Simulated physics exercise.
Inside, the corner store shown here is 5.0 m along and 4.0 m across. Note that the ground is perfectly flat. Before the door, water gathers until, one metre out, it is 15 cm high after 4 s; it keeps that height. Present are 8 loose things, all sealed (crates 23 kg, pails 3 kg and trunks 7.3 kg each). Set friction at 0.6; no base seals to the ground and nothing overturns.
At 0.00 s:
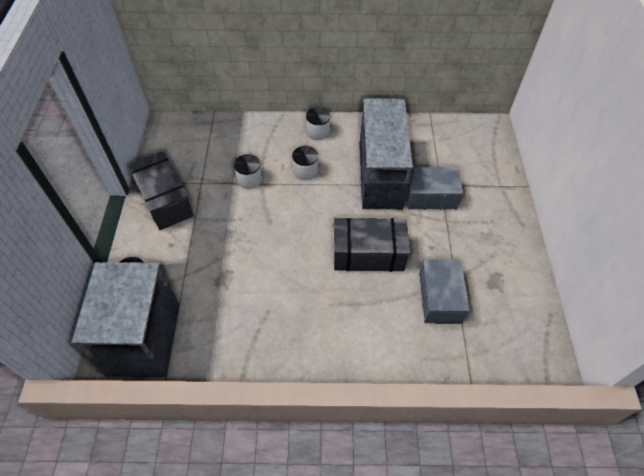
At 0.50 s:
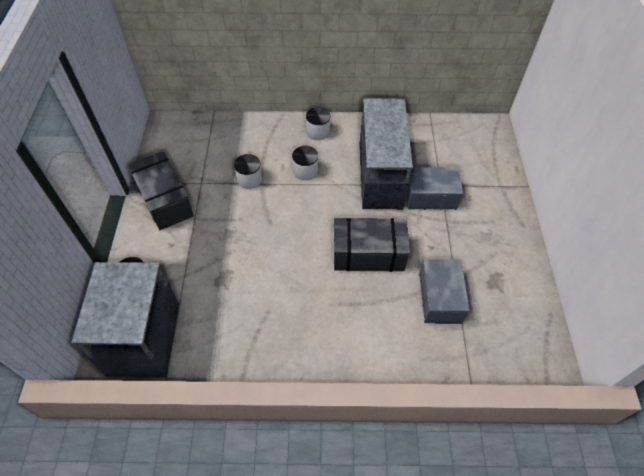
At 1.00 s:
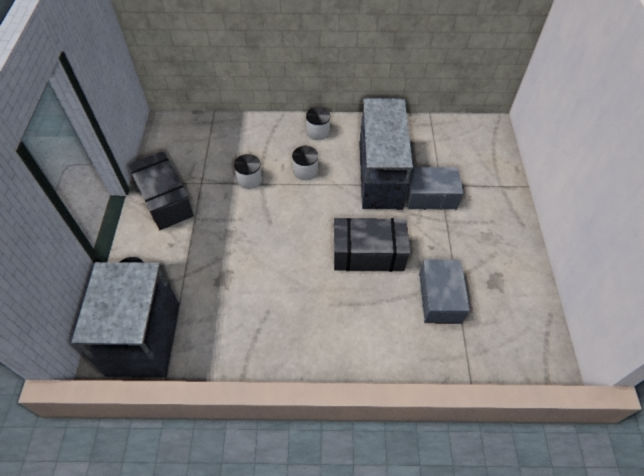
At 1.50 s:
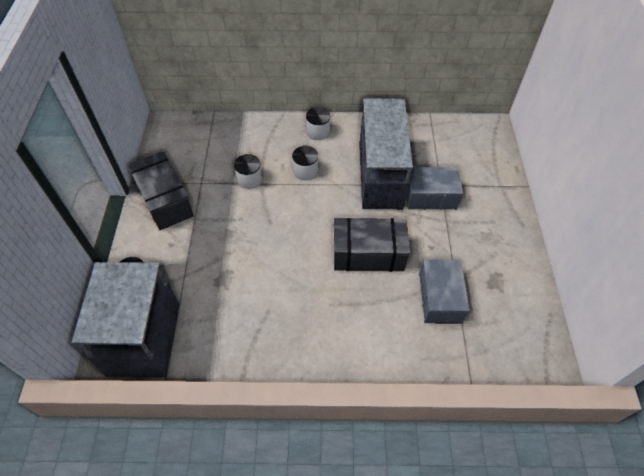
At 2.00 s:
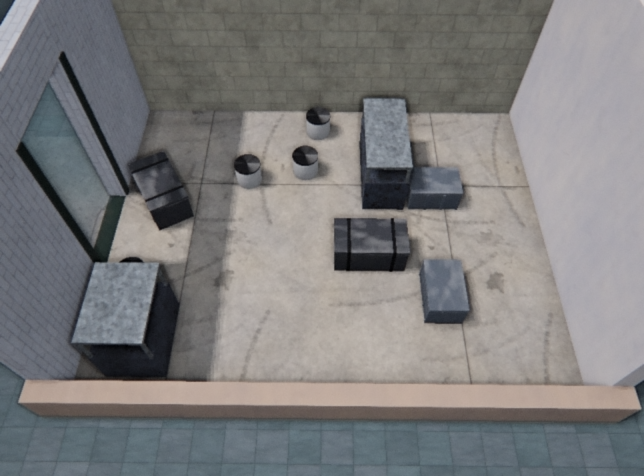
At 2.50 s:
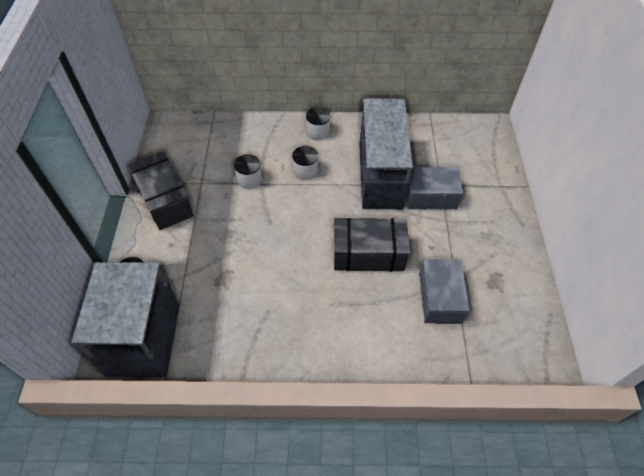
In this clip, bluish water covers the pinkish paving outside a walled room seen from above and gradually deepens in colour beyond the doorway on the left, while the dark boxes and small round pails inside stay still.
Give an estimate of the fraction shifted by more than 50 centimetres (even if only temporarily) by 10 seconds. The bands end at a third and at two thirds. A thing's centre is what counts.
The fraction is neither low nor high.
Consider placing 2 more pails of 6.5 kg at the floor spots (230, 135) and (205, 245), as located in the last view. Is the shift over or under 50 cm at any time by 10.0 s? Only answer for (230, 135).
That spot comes out lower.
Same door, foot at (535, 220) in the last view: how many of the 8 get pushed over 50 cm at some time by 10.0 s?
Then the count would be 1.
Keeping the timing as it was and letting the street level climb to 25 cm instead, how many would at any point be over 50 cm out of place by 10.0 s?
You'd get 5 in that case.
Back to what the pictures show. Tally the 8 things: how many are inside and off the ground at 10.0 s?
Total: 4.
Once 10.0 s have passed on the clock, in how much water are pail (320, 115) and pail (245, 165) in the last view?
Some 5 cm at the first, some 3 cm at the second.
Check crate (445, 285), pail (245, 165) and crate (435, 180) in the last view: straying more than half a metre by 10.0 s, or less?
First not as far, then farther, then not as far.
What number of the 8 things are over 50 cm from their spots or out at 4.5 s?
At that moment it comes to 0.
After 3.5 s 0 of 8 are over 50 cm from their spots; 0 afloat.
After 4.5 s 0 of 8 are over 50 cm from their spots; 0 afloat.
After 7.0 s 2 of 8 are over 50 cm from their spots; 1 afloat.
After 10.0 s 4 of 8 are over 50 cm from their spots, and 4 have been at some point; 4 afloat.
